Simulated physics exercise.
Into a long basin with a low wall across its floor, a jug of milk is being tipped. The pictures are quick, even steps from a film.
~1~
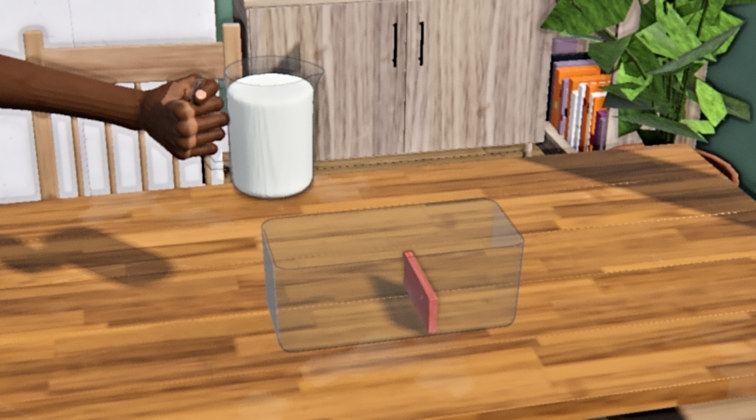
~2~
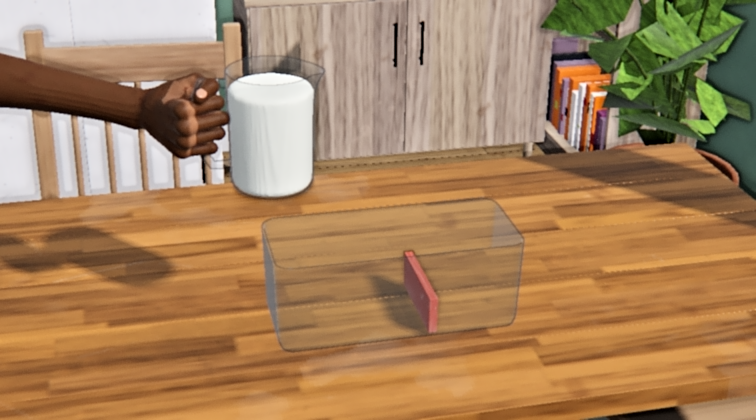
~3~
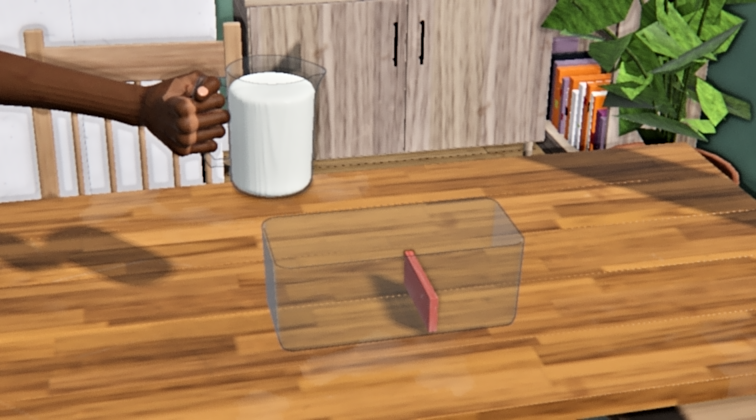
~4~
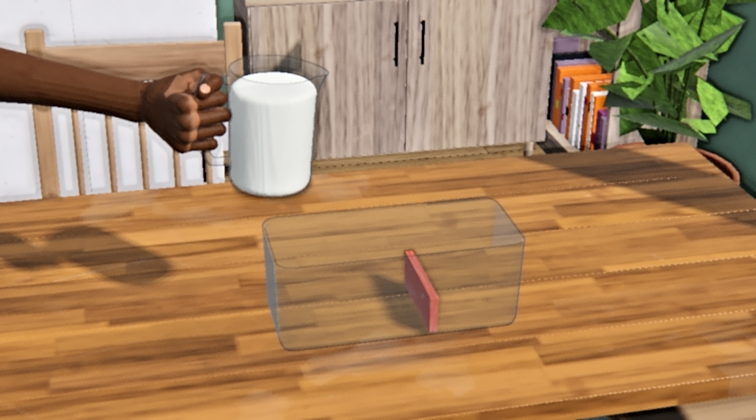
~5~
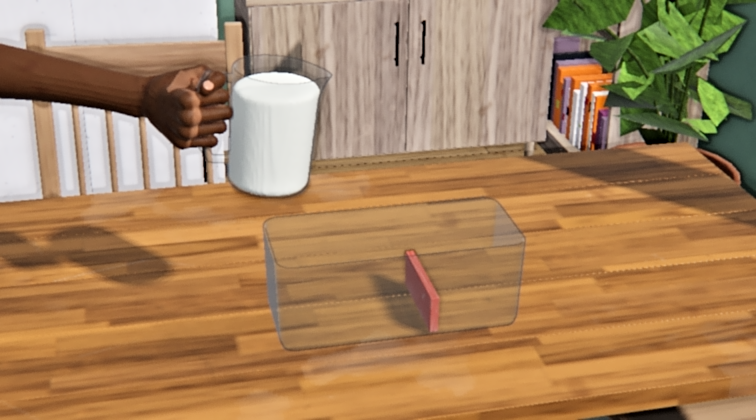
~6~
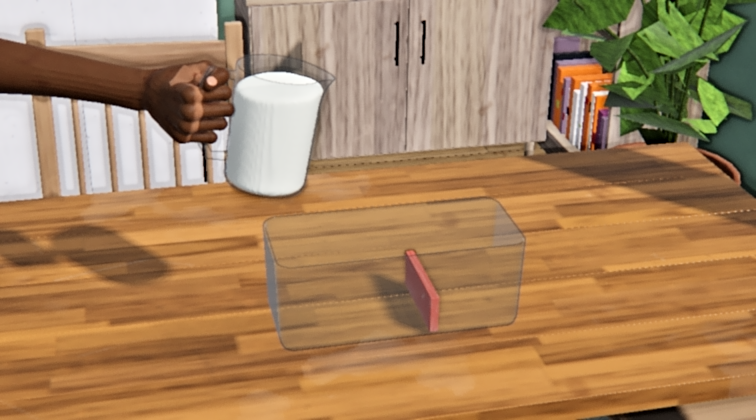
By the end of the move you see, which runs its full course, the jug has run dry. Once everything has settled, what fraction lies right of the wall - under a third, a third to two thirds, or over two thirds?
Short answer, the right side fails to reach a third.
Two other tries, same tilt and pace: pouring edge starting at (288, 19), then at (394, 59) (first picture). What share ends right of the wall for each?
First try 5 %, second try 80 %.
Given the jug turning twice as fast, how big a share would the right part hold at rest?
Close to 10 out of every hundred.
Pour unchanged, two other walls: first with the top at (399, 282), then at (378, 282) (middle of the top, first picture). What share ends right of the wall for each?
70 per cent, then 95 per cent, roughly.
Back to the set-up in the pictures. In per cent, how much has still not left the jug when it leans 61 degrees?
90 per cent, roughly.
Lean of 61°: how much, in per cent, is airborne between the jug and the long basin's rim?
Estimated at 10 per cent or so.
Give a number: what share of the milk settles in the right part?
That works out near 10 in every hundred.
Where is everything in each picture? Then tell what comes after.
It leans 0°; its right rim is at (324, 68); the milk meets the walls at (227, 90) and (311, 84); the long basin's rim runs from (268, 246) to (509, 221); the wall's top is at (420, 276), in the first frame.
It leans 0°; its right rim is at (325, 68); the milk meets the walls at (228, 89) and (312, 84), in the second frame.
It leans 2°; its right rim is at (326, 69); the milk meets the walls at (229, 88) and (313, 84), in the third frame.
It leans 4°; its right rim is at (329, 70); the milk meets the walls at (231, 87) and (315, 84), in the fourth frame.
It leans 6°; its right rim is at (332, 73); the milk meets the walls at (233, 88) and (319, 84), in the fifth frame.
It leans 10°; its right rim is at (335, 76); the milk meets the walls at (235, 89) and (323, 83), in the sixth frame.
A moment on, the jug is tipped part way and 89 per cent is still to pour, 1 is left of the wall and 0 right of it.
Next, the jug is tipped on its side and 48 per cent is still to pour, 27 is left of the wall and 4 right of it.
Then the jug is tipped on its side and 10 per cent is still to pour, 72 is left of the wall and 5 right of it.
Later the jug is tipped on its side and 1 per cent is still to pour, 87 is left of the wall and 6 right of it.
In the end 88 per cent lies left of the wall, 8 right of it and 5 outside.
